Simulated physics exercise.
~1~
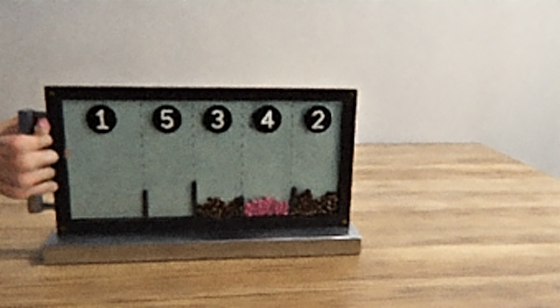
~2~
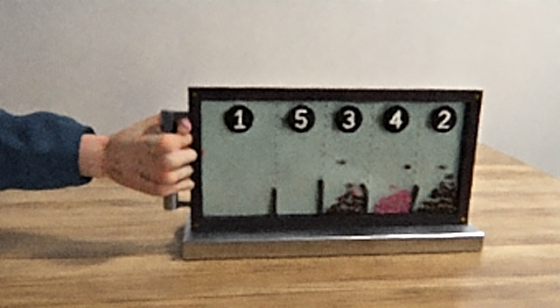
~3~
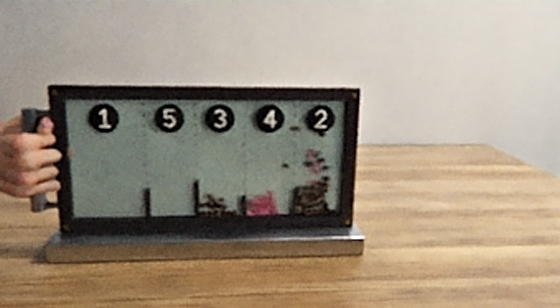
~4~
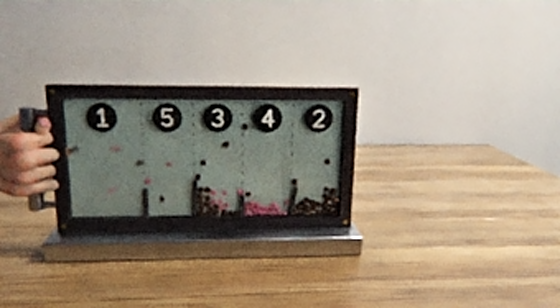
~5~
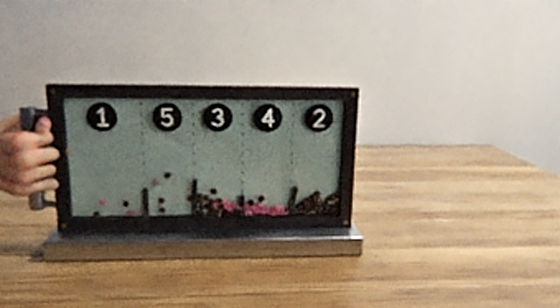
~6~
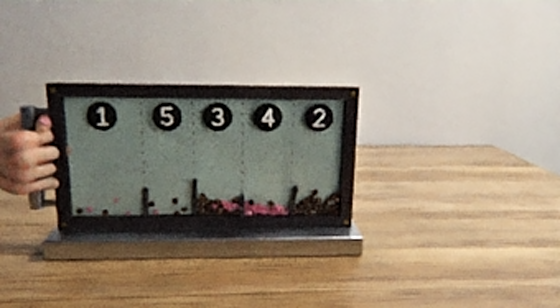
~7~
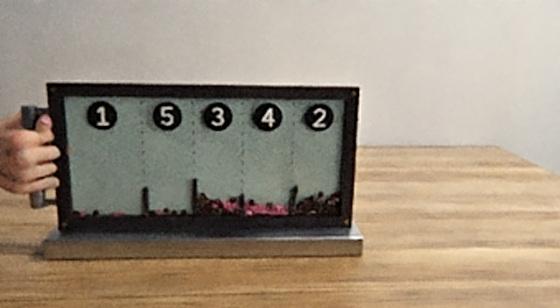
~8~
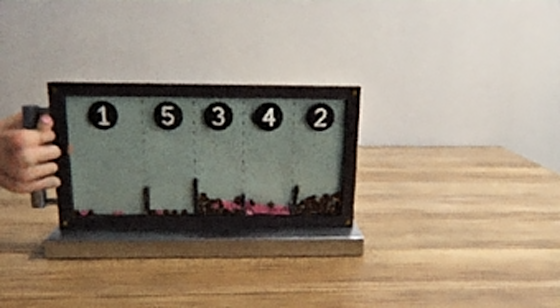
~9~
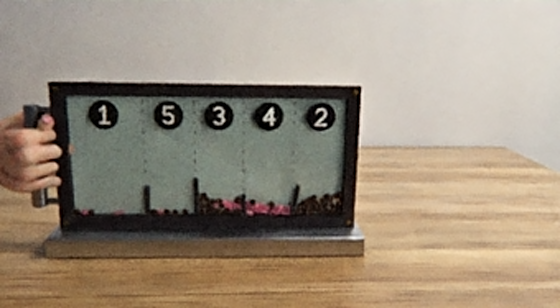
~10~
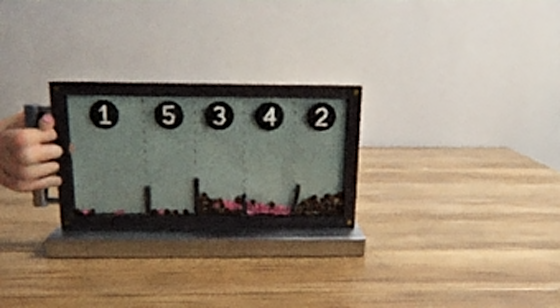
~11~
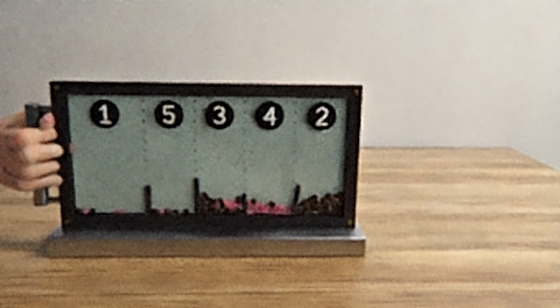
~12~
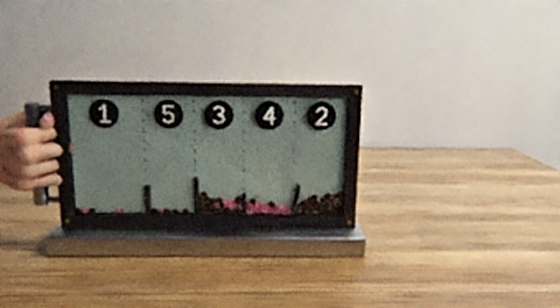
At first, a hand grips the left handle of an upright, dark-framed case on a wooden table, with dark beads and a pink group lying in its three right-hand strips. The hand slides the case to the right, and some beads lift off the floor. It then pulls the case back left to where it began, while beads heap up at the right side. Next they scatter leftward over the low dividers and drop. They settle with pink and dark mixed, mostly across the three right-hand strips, and only a few lie in strips one and five.
